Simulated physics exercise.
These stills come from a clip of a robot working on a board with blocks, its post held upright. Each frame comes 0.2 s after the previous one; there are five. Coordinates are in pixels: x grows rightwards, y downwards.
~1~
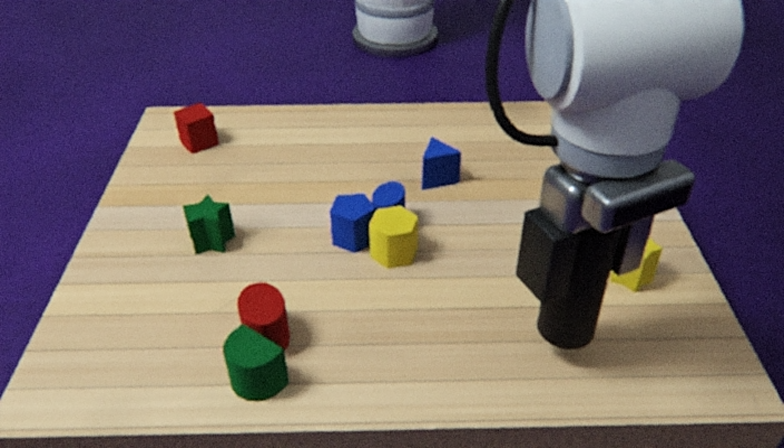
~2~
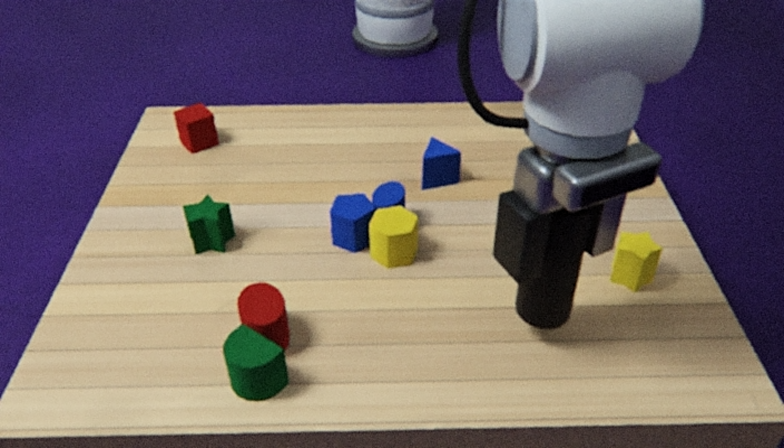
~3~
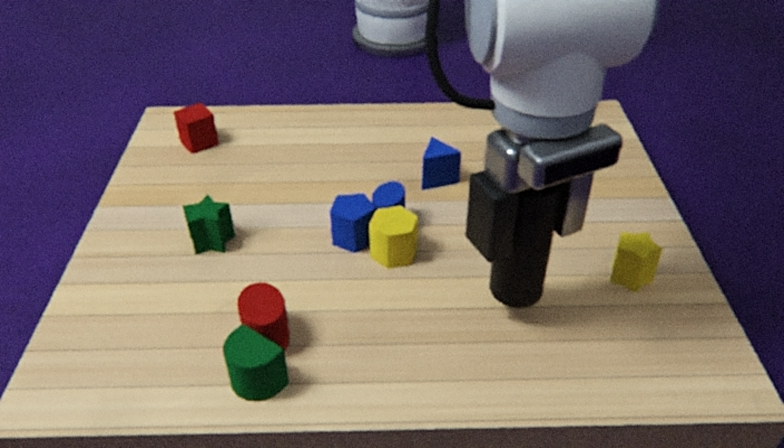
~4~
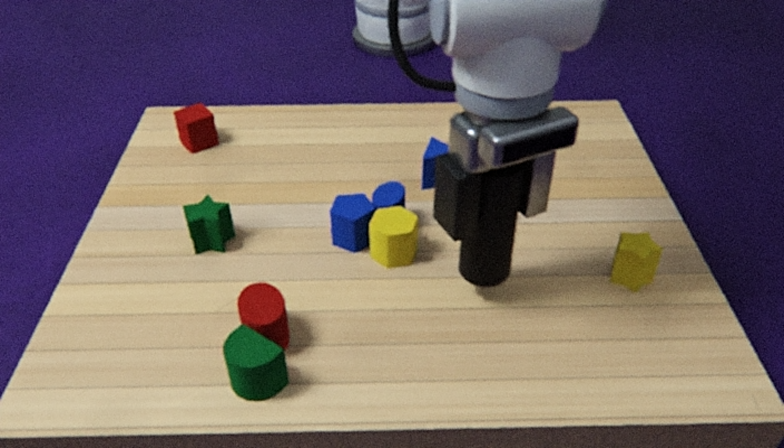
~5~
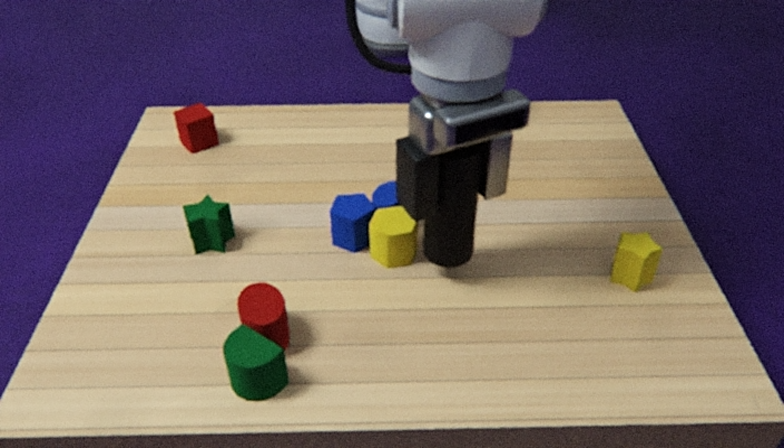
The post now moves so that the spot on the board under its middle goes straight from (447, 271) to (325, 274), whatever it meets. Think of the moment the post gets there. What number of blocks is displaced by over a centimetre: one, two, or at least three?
Going by the path, two blocks will move.
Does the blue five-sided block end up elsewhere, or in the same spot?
The blue five-sided block will not stay where it is.
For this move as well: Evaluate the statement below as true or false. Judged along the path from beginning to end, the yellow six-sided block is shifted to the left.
Verdict: False.
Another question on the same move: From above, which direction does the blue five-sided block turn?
Seen from above, clockwise.
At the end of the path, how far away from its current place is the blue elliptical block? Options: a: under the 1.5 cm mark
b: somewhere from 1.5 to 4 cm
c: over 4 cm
a: Under the 1.5 cm mark.
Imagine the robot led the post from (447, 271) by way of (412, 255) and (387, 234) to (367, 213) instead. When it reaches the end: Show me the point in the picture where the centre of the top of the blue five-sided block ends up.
Around pixel (281, 189).
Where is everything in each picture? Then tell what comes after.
Post tip (565, 329); block tops, red elliptical block (261, 302); blue five-sided block (352, 205); blue elliptical block (389, 193); yellow six-sided block (394, 220), in the first picture.
Post (543, 310); blocks unchanged, in the second picture.
Post (516, 290); blocks unchanged, in the third picture.
Post (484, 270); blocks unchanged, in the fourth picture.
Post (448, 252); red elliptical block (261, 302); blue five-sided block (352, 205); blue elliptical block (389, 193); yellow six-sided block (394, 220), in the fifth picture.
On the path given first. One third of the way, post (406, 252); blue five-sided block (342, 200); blue elliptical block (388, 190); yellow six-sided block (373, 216), turned 25° clockwise.
Two thirds of the way, post (364, 253); blue five-sided block (328, 189), turned 25° clockwise; blue elliptical block (388, 190); yellow six-sided block (341, 213), turned 55° clockwise.
At the end, post (323, 254); red elliptical block in place; blue five-sided block (322, 185), turned 50° clockwise; blue elliptical block (388, 190); yellow six-sided block (314, 210), turned 85° clockwise.
